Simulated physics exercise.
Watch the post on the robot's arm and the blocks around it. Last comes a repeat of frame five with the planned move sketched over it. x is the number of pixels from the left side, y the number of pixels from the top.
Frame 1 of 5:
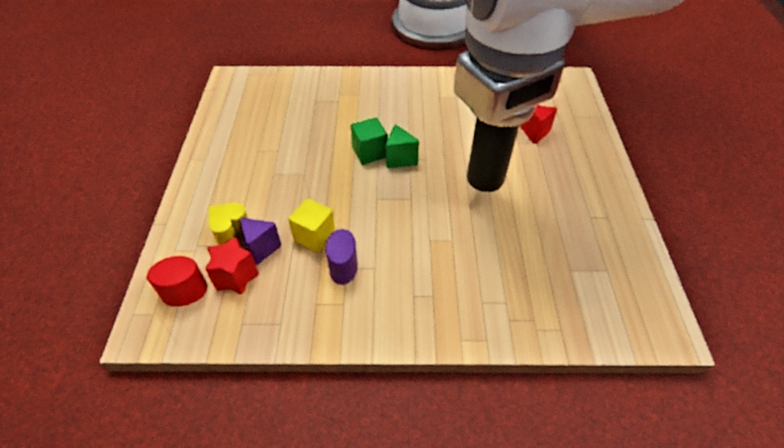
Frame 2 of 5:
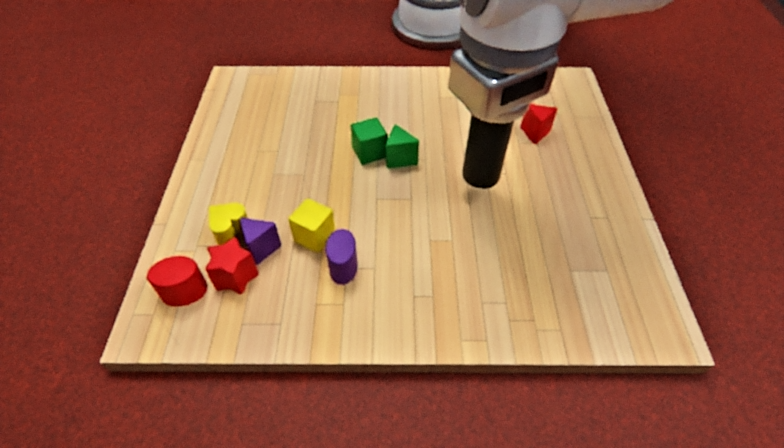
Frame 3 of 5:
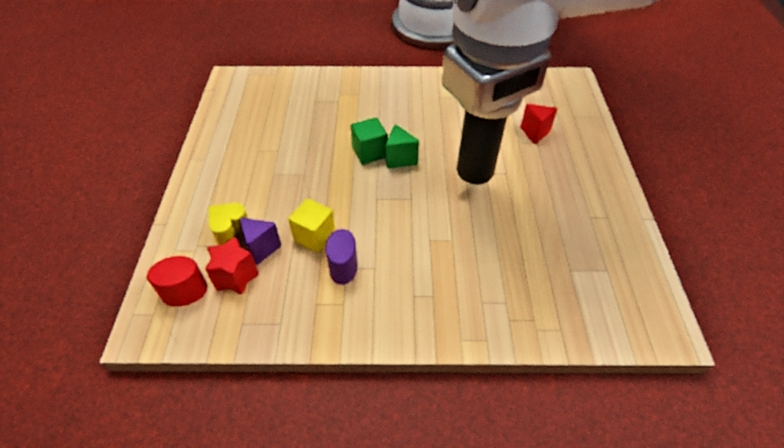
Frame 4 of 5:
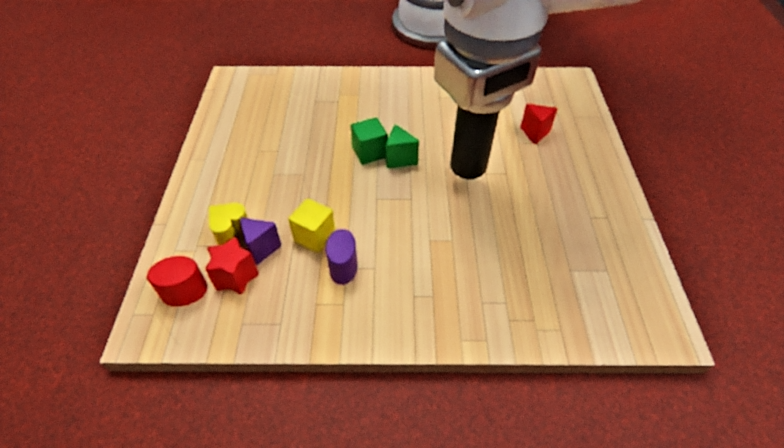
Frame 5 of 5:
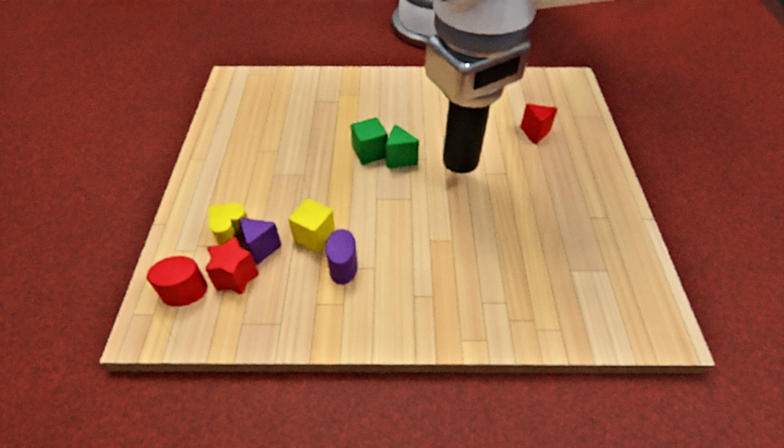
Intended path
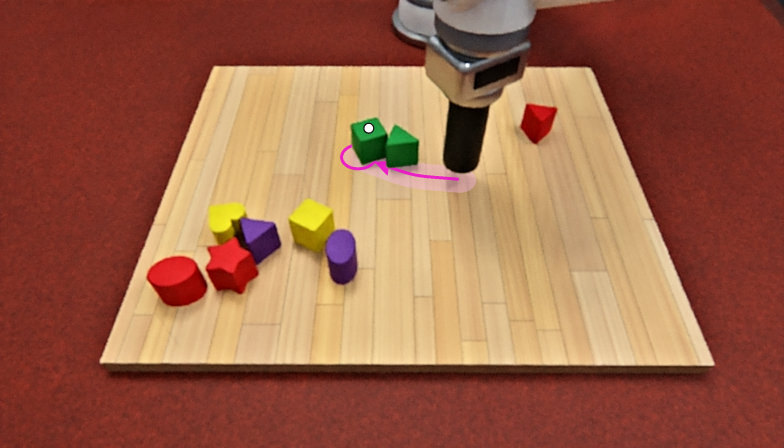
The clip opens on a wooden board scattered with red, yellow, purple and green blocks, with a robot arm holding a black post over its right side. The arm moves the post slowly a short way left and slightly toward the back, nearer the green blocks, while every block stays still.
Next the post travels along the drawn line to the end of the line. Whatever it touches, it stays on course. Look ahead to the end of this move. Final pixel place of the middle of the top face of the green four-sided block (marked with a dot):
The spot you're after is about (346, 113) in the image.
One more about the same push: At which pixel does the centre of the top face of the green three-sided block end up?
I think it will end close to (389, 121).
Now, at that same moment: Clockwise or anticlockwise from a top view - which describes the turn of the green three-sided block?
From overhead, clockwise.
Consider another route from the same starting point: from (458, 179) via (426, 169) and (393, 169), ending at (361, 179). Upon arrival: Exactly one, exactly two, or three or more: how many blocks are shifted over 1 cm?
By the end, two blocks will have moved.
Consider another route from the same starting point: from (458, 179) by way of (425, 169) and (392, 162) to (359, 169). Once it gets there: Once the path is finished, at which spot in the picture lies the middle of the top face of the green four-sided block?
By then it is at (333, 127).
Drawn move, from (458, 179) over (405, 173) to (359, 156); the dot is on the green four-sided block.
On the path given first. One third of the way, post (423, 159); nothing pushed yet.
Two thirds of the way, post (389, 150); green four-sided block (359, 124), turned 20° anticlockwise; green three-sided block (392, 124).
At the end, post (358, 139); green four-sided block (346, 113); green three-sided block (389, 121), turned 35° clockwise.
